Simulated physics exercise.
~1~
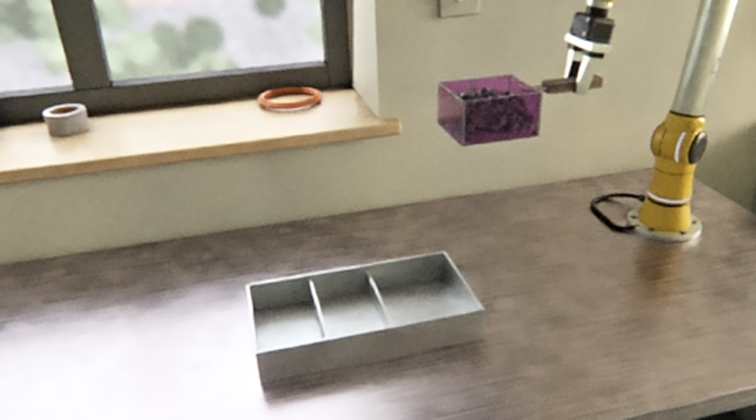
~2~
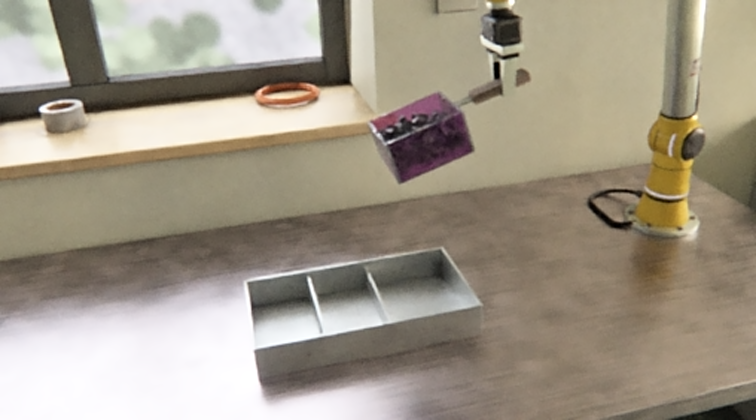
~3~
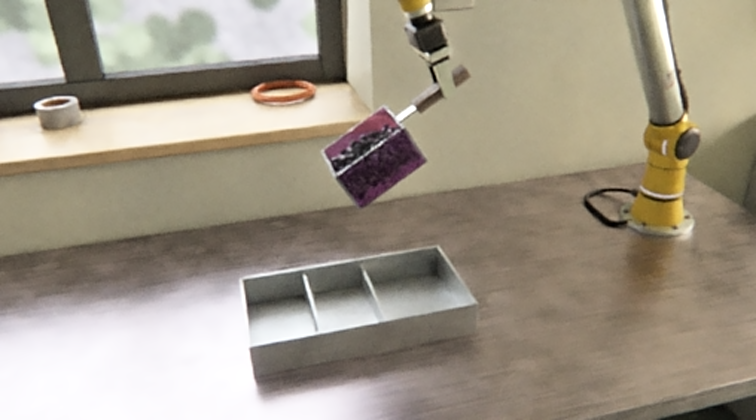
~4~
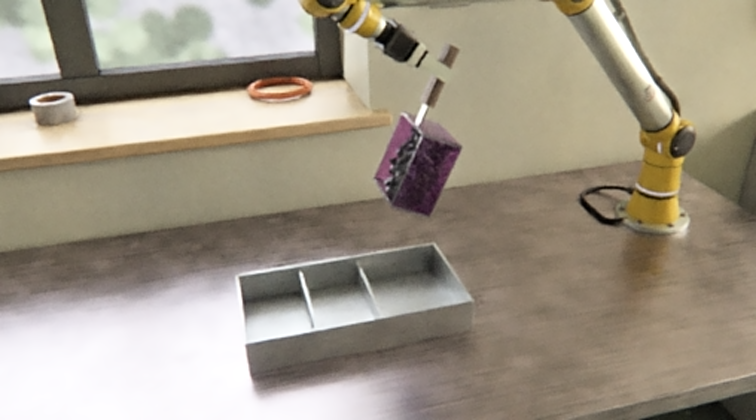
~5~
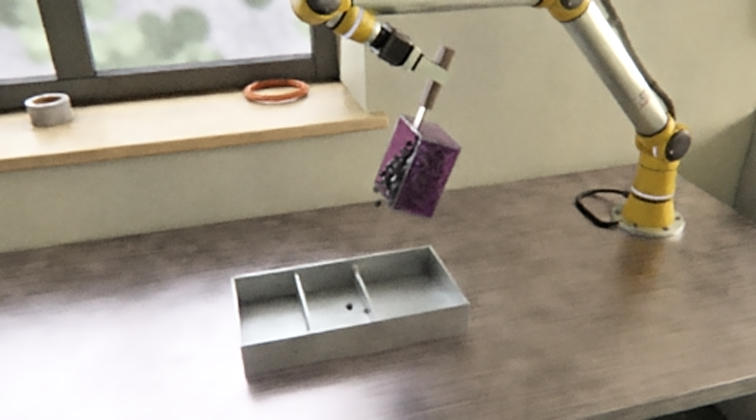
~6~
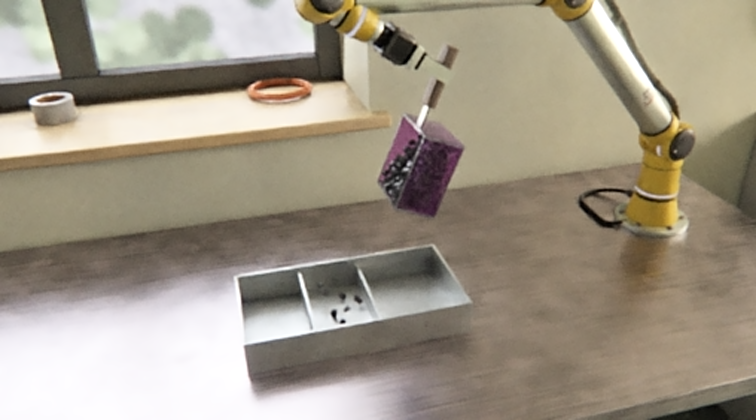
To begin with, a yellow robot arm holds a clear purple box of small dark pebbles almost level, above a table where a grey crate with three parts stands near a window. The arm carries the box left and down, tilting it steadily as it nears the crate. It then swings the box slightly back to the right and tips it much more steeply, with the pebbles leaning towards its open side. A few pebbles fall into the middle part. At the end, the box hangs steeply tilted with most pebbles still inside, while the crate's outer parts stay empty.
